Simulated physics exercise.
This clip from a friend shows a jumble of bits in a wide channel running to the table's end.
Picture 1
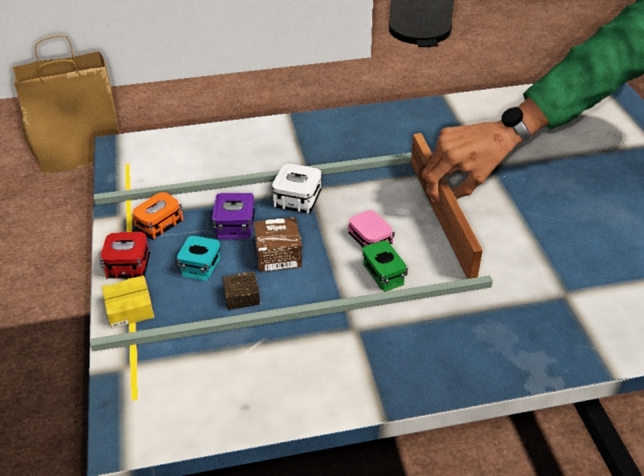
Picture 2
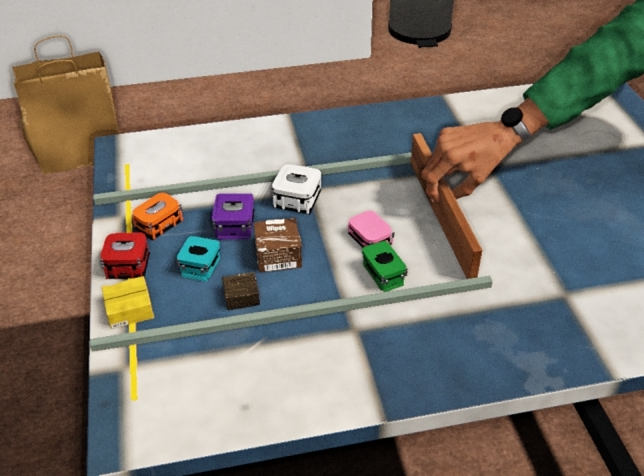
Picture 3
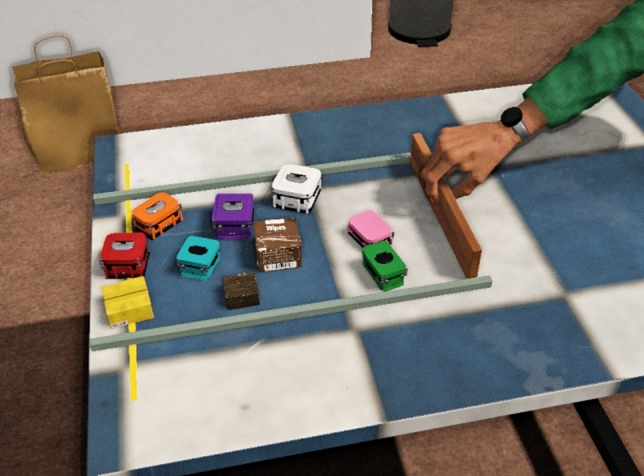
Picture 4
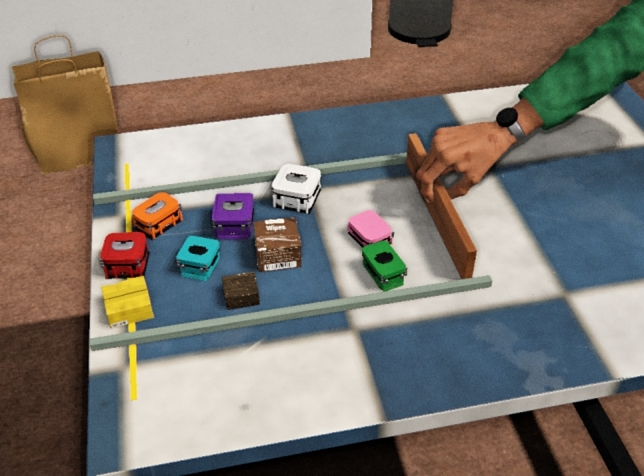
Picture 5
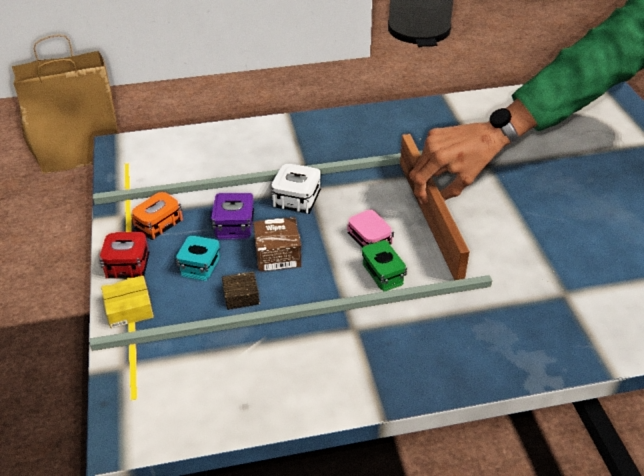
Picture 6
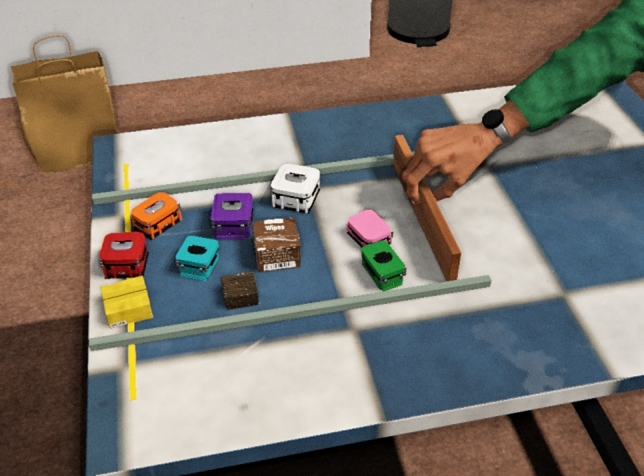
A hand in a green sleeve and dark watch grips an upright brown board across a channel between two pale green rails on a blue-and-white checked table, seen from above at an angle. Red, orange, yellow, turquoise, purple and white items, a brown box and a dark block sit left, pink and green cases nearer the board. The board stays nearly still, then slides slightly left, touching nothing, while the items and camera remain still.
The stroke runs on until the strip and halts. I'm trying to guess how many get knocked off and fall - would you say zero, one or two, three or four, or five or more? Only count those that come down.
The count that drops over the edge is at least five.
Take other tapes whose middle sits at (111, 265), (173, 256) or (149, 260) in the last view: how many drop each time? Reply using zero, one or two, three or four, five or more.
Going through the three places in order, the answers are more than four; three or four; three or four.
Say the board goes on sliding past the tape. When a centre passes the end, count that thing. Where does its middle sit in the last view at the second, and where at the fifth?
Around (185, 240); afterwards around (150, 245).
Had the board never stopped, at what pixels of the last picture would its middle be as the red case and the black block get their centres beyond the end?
Near (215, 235) and (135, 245).
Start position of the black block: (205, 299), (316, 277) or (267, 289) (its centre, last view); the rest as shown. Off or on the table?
One after another, it fails to stay; fails to stay; fails to stay.
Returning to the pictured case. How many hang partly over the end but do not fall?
In total, 1 of them.
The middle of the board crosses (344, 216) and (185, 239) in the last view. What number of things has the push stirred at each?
I get 2 at the one place and 10 at the other.
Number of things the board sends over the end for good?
In all, 7 of them.
Soon after, none off yet; yellow box at rest near (126, 302); red case at rest near (125, 255); orange case at rest near (156, 216).
Then, one off so far; yellow box moved about its own width near (87, 315); red case falling near (75, 360); orange case moved about its own width near (106, 213).
At rest, the number that fall off is five or more; fallen, brown box, purple case, black block, turquoise case, orange case, red case and yellow box.
